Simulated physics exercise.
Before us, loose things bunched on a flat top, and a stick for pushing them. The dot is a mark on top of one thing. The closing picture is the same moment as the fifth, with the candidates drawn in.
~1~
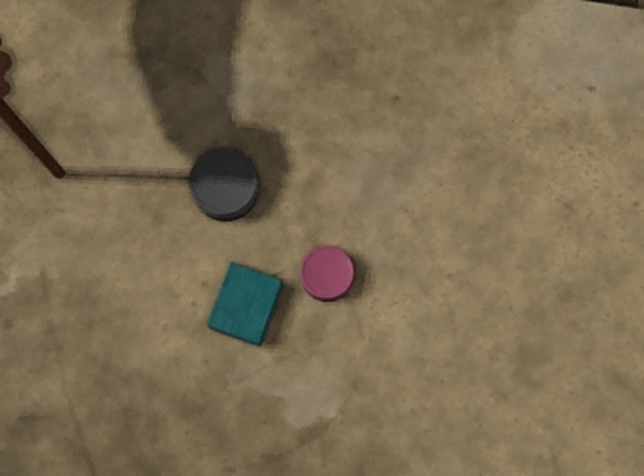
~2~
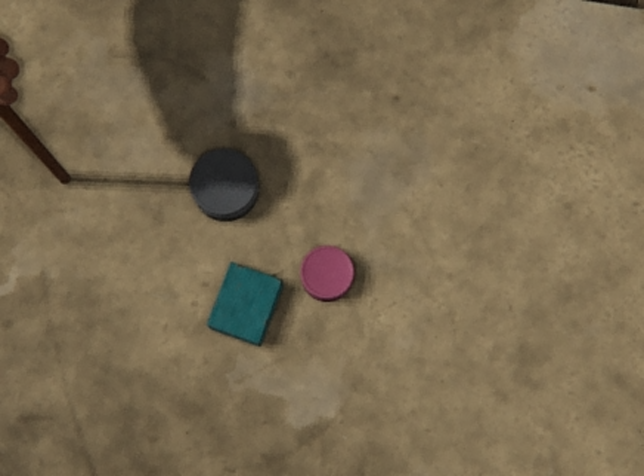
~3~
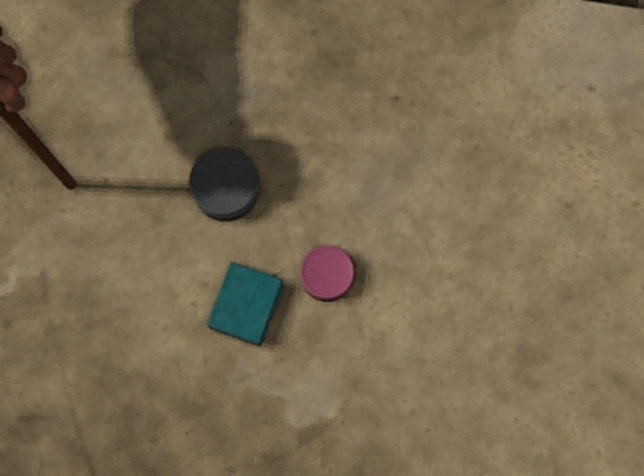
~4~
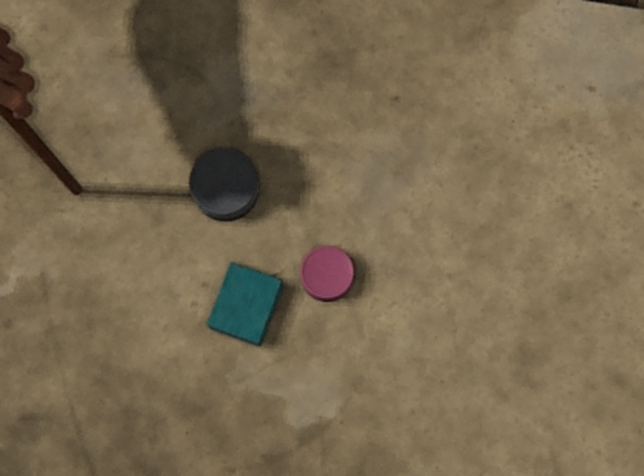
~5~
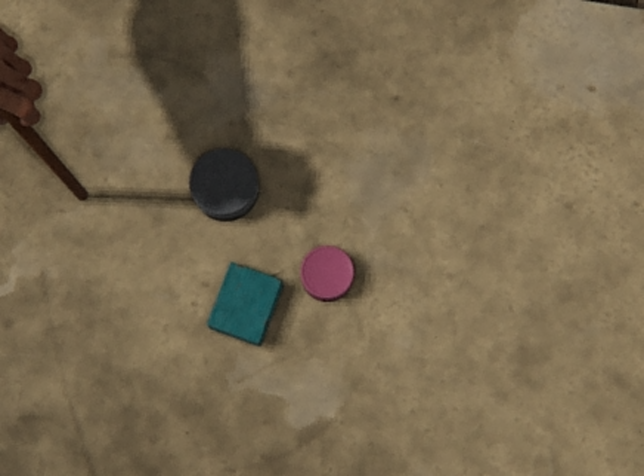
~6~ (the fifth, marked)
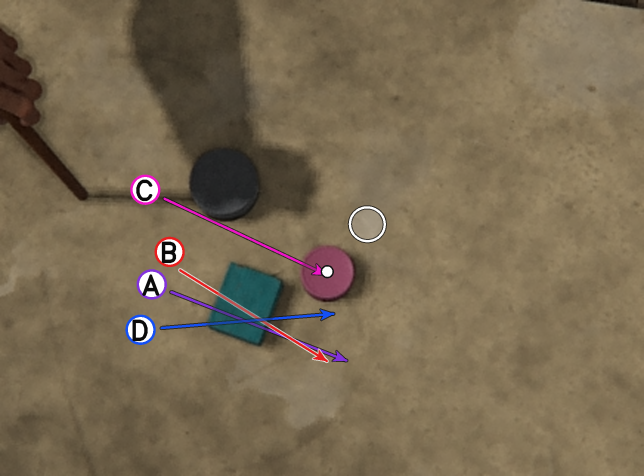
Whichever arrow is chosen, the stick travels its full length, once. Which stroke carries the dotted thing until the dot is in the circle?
The dot ends in the ring with D.
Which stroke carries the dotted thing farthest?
Stroke D.
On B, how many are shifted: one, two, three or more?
One.
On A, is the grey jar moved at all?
On that stroke, no.
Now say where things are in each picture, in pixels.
In the first picture, grey jar (225, 186); pink jar (327, 274); turquoise block (245, 305).
In the second picture, turquoise block (245, 305); grey jar (225, 186).
In the third picture, pink jar (327, 274); turquoise block (245, 305).
In the fourth picture, grey jar (225, 186); pink jar (327, 274).
In the fifth picture, turquoise block (245, 305); grey jar (225, 186); pink jar (327, 274).
On the marked copy, A from (171, 292) to (346, 361); B from (180, 270) to (327, 361); C from (164, 199) to (326, 275); D from (162, 328) to (334, 314); the ring at (367, 224); the white dot at (328, 272).
Taking D. A third of the way, foot of the stick (224, 323); pink jar (327, 274); turquoise block (258, 306).
Two thirds of the way, foot of the stick (287, 318); pink jar (351, 257); turquoise block (304, 286).
When it is over, foot of the stick (334, 314); pink jar (364, 230); turquoise block (323, 276); the dot on the pink jar is in the ring.
As for the rest, A leaves the dotted thing at (340, 260); B leaves the dotted thing at (329, 274); C leaves the dotted thing at (354, 288).
